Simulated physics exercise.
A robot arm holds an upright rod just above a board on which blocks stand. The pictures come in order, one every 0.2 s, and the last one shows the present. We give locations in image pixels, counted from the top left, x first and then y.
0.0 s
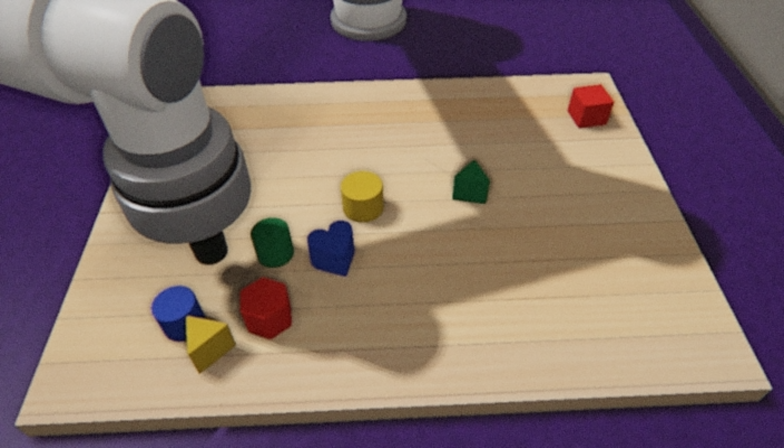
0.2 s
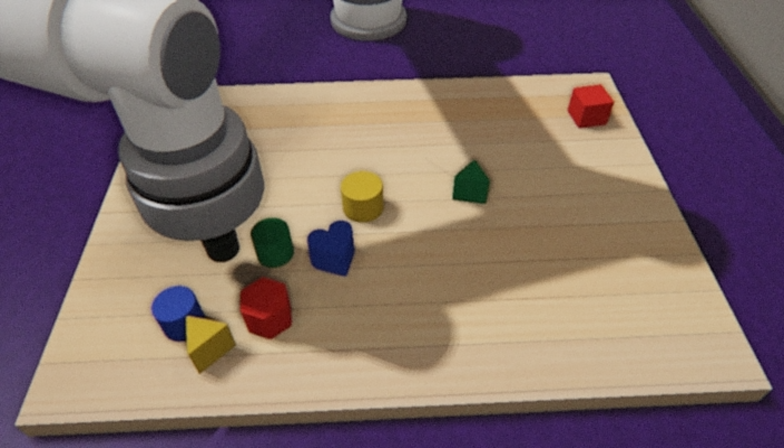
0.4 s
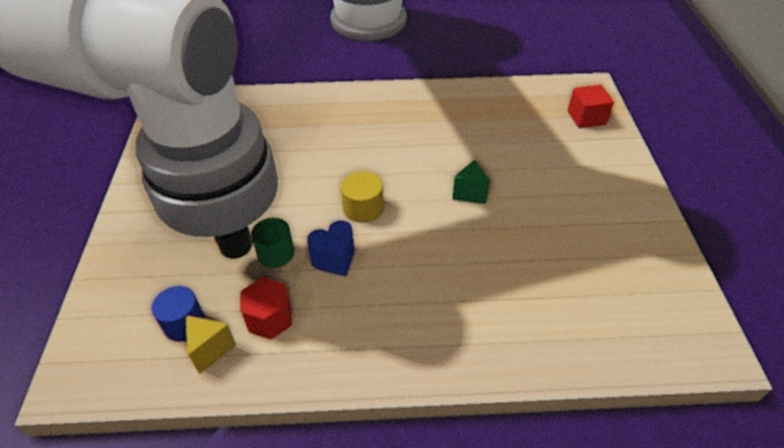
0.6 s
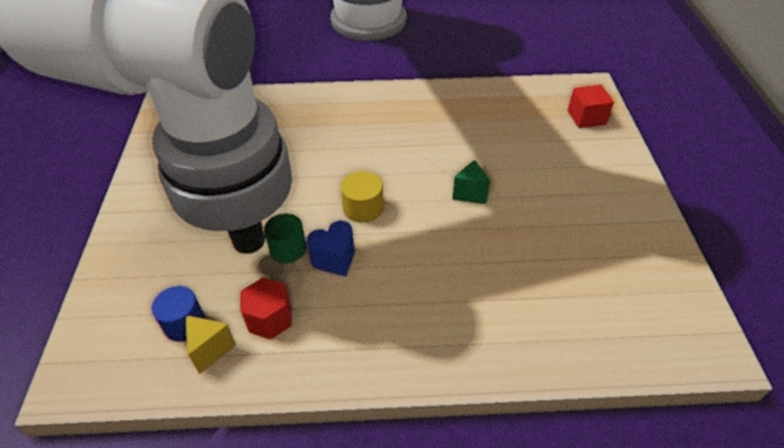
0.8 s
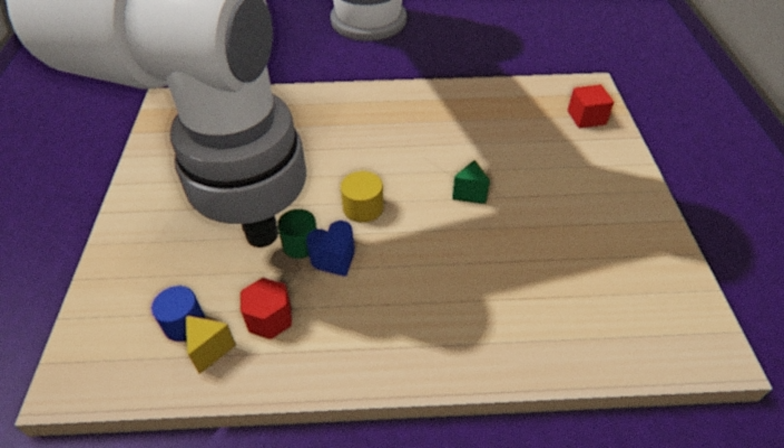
A robot arm moves its black rod right and nudges the green cylinder toward the blue heart.
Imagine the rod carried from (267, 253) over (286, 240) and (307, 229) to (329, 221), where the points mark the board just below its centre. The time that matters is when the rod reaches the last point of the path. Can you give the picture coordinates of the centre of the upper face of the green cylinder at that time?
Located at (357, 208).
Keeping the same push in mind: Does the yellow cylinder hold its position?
The answer is no.
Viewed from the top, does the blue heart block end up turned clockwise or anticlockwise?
Watching from overhead, you'd notice the blue heart block rotating clockwise.
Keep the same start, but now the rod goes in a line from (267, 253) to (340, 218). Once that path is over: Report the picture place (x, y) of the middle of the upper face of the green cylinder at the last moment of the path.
Around pixel (368, 205).
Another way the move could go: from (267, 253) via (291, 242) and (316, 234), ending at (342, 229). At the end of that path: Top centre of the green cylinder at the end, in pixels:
My estimate: (374, 206).
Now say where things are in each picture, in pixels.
In the first picture, rod tip (212, 254); block tops, red hexagonal block (263, 297); green cylinder (270, 231); blue heart block (332, 237); yellow cylinder (362, 185).
In the second picture, rod (224, 251); blocks unchanged.
In the third picture, rod (237, 248); blocks unchanged.
In the fourth picture, rod (249, 243); green cylinder (283, 226).
In the fifth picture, rod (263, 237); red hexagonal block (263, 297); green cylinder (296, 222); blue heart block (332, 237); yellow cylinder (362, 185).
The first path, step by step. Halfway along, rod (294, 217); green cylinder (327, 210).
At the end, rod (327, 204); red hexagonal block in place; green cylinder (357, 208); blue heart block (340, 236), turned 25° clockwise; yellow cylinder (375, 182).
